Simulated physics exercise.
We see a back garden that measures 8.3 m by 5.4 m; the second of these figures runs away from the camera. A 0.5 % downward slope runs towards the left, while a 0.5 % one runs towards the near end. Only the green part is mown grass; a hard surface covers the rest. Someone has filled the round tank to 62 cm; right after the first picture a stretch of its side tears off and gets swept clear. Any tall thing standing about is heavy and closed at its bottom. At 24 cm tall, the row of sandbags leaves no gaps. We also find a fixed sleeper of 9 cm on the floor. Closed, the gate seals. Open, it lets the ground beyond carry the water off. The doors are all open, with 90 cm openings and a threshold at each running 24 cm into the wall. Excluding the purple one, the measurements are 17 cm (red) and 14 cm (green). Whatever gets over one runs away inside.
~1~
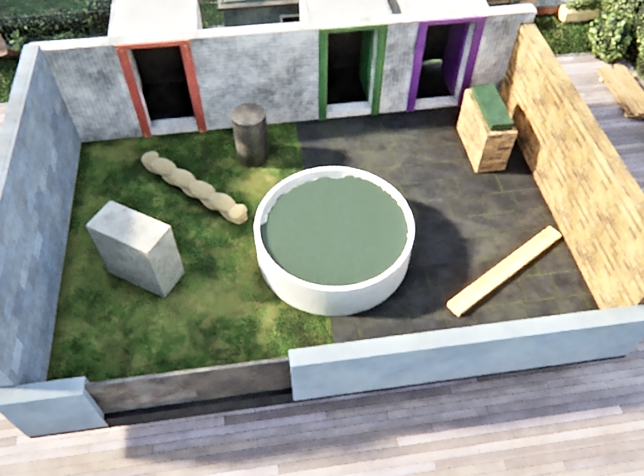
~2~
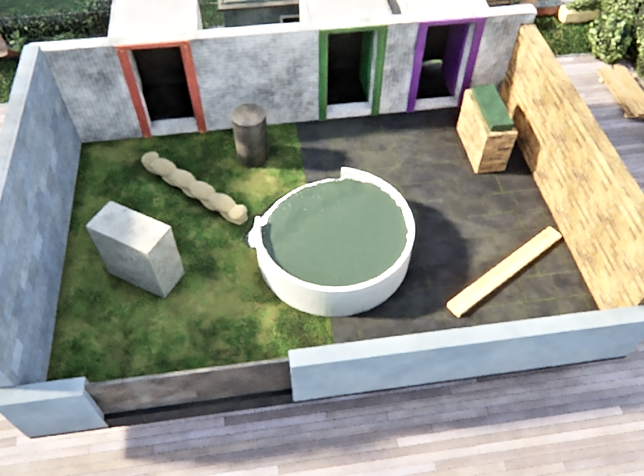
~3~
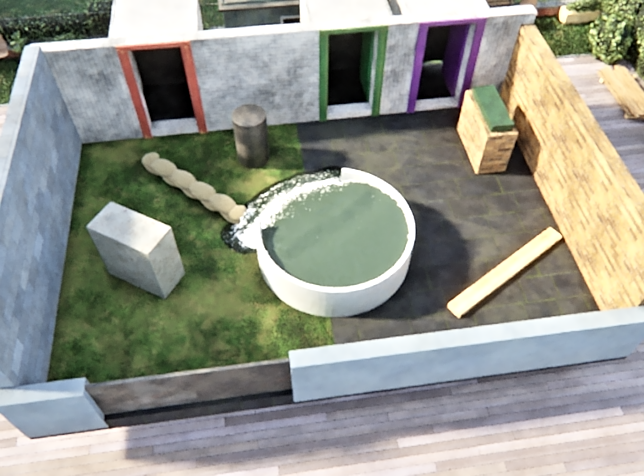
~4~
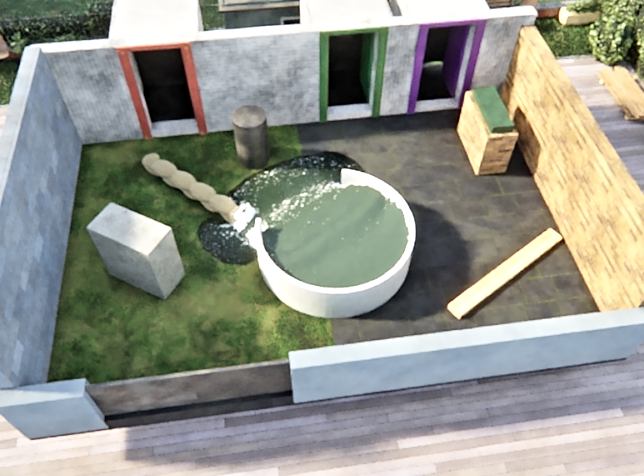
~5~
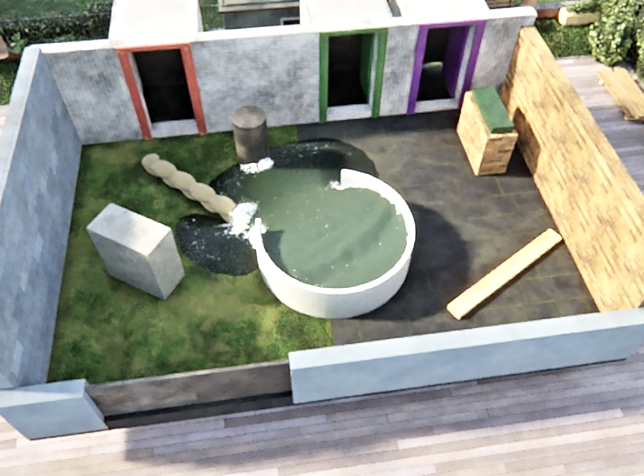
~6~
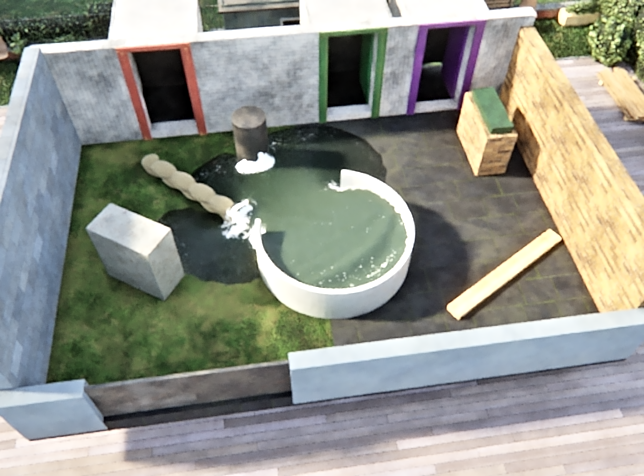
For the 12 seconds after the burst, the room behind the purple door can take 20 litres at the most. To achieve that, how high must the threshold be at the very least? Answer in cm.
At least about 6.5 cm.
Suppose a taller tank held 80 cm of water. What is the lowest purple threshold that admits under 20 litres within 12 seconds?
Then roughly 9.0 cm.
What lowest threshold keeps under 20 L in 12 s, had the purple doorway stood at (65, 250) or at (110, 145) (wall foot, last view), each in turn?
Minimums: About 6.5 cm and 14.5 cm.
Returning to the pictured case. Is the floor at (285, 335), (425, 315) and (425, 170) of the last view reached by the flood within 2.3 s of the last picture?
Point by point, the first is spared, the second spared and the third awash.
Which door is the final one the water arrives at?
Purple door.
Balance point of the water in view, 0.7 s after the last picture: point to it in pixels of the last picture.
The balance point sits at roughly (303, 223).
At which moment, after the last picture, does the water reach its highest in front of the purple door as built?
Near 7.0 seconds.
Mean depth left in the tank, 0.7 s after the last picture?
Averaged depth comes out at about 37 cm.
Then, 0.7 s after the last picture water covers 25 % of the floor, deepest (41 cm) near (265, 173); it has not reached the purple door.
Then, 2.3 s after the last picture water covers 50 % of the floor, deepest (28 cm) near (91, 150); 6 cm at the purple door, 0 litres in over its 7 cm threshold.
Then, 11.3 s after the last picture water covers 90 % of the floor, deepest (11 cm) near (175, 396); 4 cm at the purple door, 16 litres in over its 7 cm threshold.
At the purple door as built, the water peaked near 10 cm, 6.9 s after the last picture.
Run again over the same 12 s with other heights there, 26 litres in over 6 cm, 9 litres over 8 cm. The limit of 20 litres is kept from about 6.5 cm up.
